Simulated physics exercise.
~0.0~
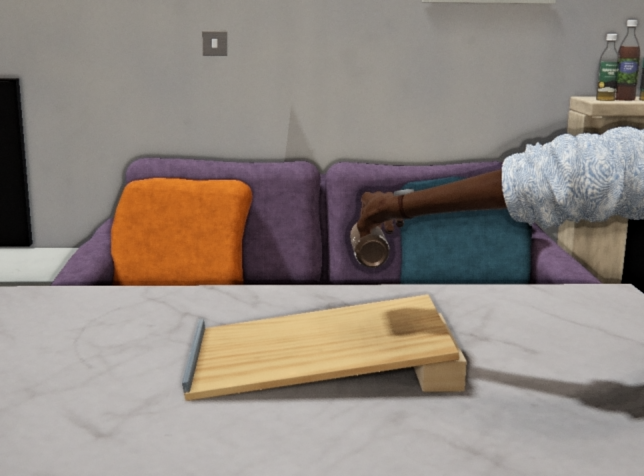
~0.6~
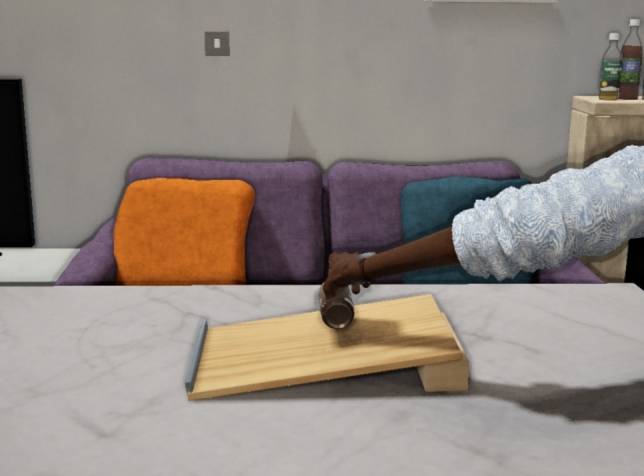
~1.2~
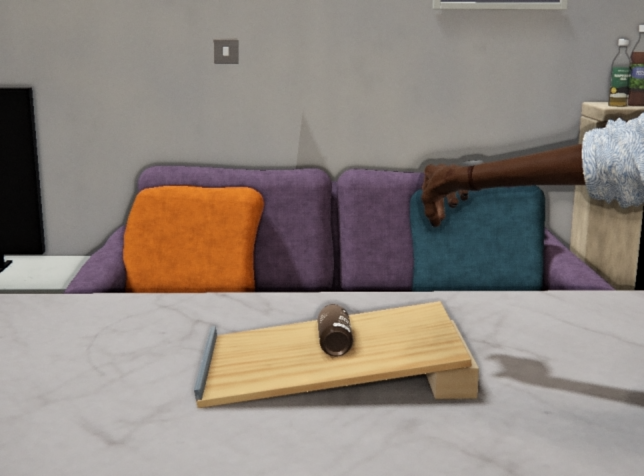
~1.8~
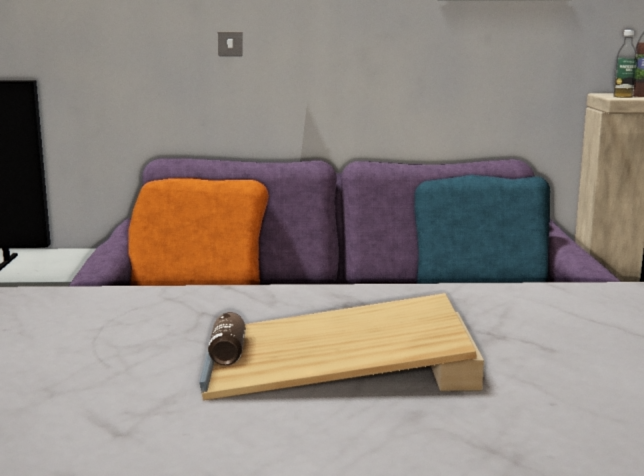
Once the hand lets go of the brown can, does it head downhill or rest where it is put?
It heads downhill, ending at the low left end of the board against the grey edge.
